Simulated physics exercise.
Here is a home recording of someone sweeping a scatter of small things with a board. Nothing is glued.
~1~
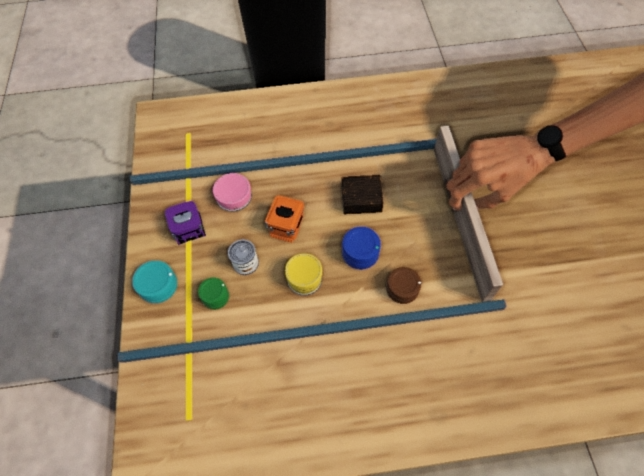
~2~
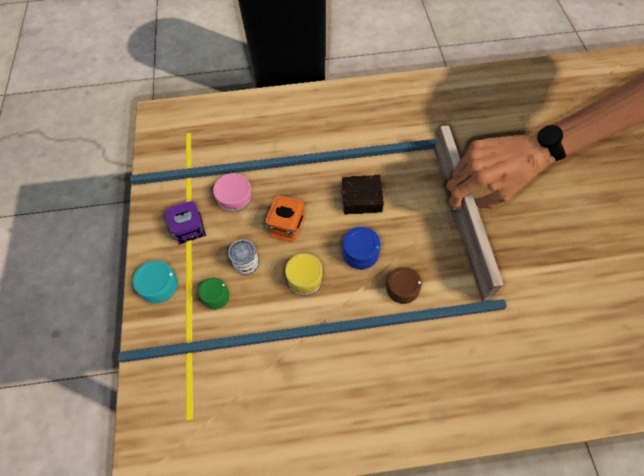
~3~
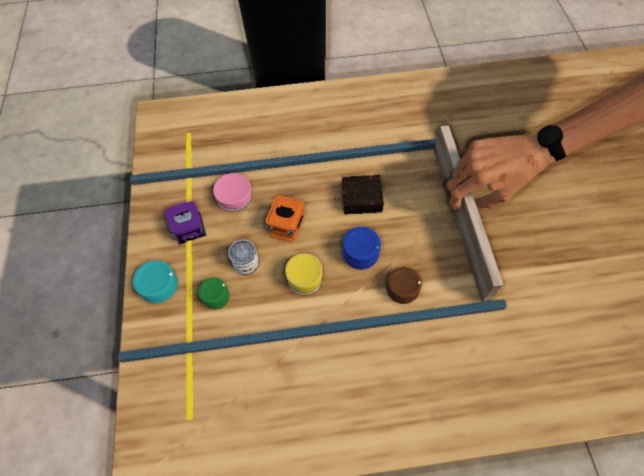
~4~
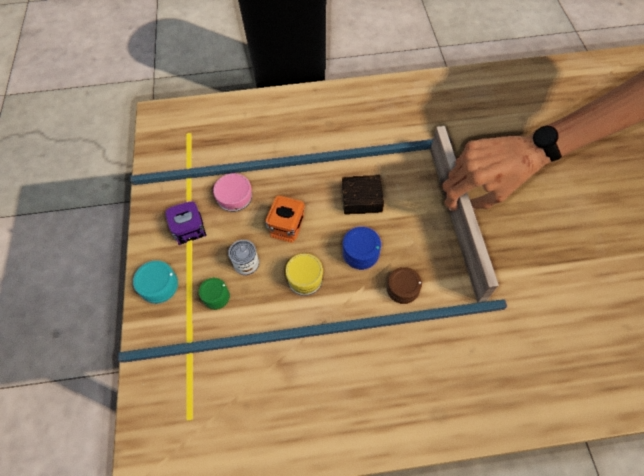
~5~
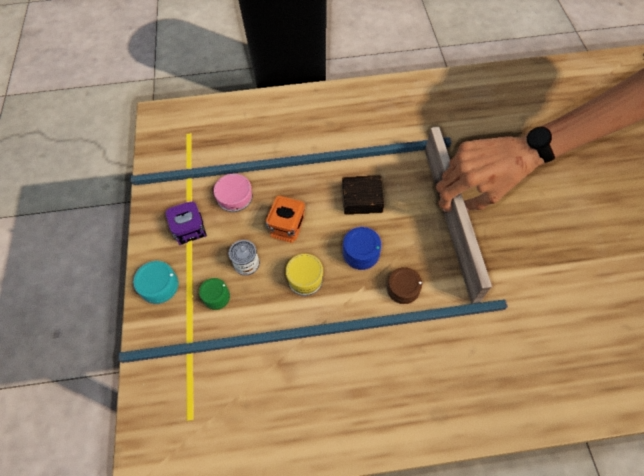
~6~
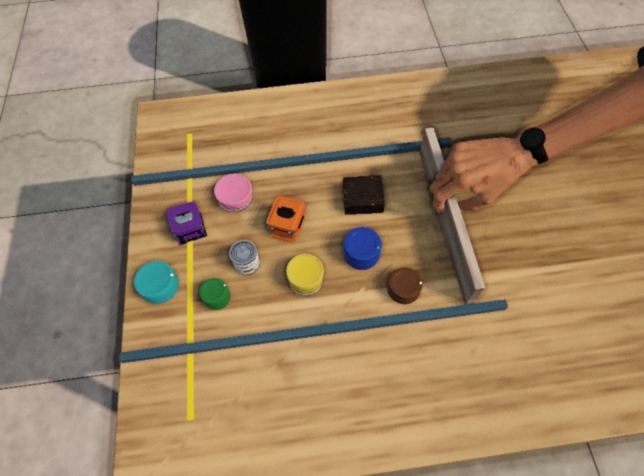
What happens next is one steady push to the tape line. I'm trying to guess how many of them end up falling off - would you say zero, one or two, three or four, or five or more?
Okay, so the number that tips off the end comes to just one or two, I'd say.
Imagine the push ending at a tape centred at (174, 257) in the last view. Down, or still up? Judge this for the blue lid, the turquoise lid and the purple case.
Going in order, the blue lid keeps its spot, then the turquoise lid goes off the edge, then the purple case goes off the edge.
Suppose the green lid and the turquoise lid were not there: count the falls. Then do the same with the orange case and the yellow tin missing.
Count of fallen: 0 / 0.
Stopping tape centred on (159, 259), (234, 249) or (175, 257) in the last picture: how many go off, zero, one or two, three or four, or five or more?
The falls would be five or over; not one; three or four.
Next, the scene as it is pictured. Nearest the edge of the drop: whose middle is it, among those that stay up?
The purple case finishes nearest.
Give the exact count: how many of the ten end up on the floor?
Counted up, you get 2.
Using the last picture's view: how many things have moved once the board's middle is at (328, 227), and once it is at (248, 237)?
I get 5 at the one place and 10 at the other.
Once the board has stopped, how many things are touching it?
So the total is 4.
A little later, none off yet; turquoise lid at rest near (157, 282); purple case at rest near (187, 223); green lid at rest near (215, 294).
Next, none off yet; turquoise lid at rest near (157, 282); purple case moving near (179, 223); green lid shifted about its own width near (195, 295).
When it is over, the number that fall off is one or two; down, green lid and turquoise lid.
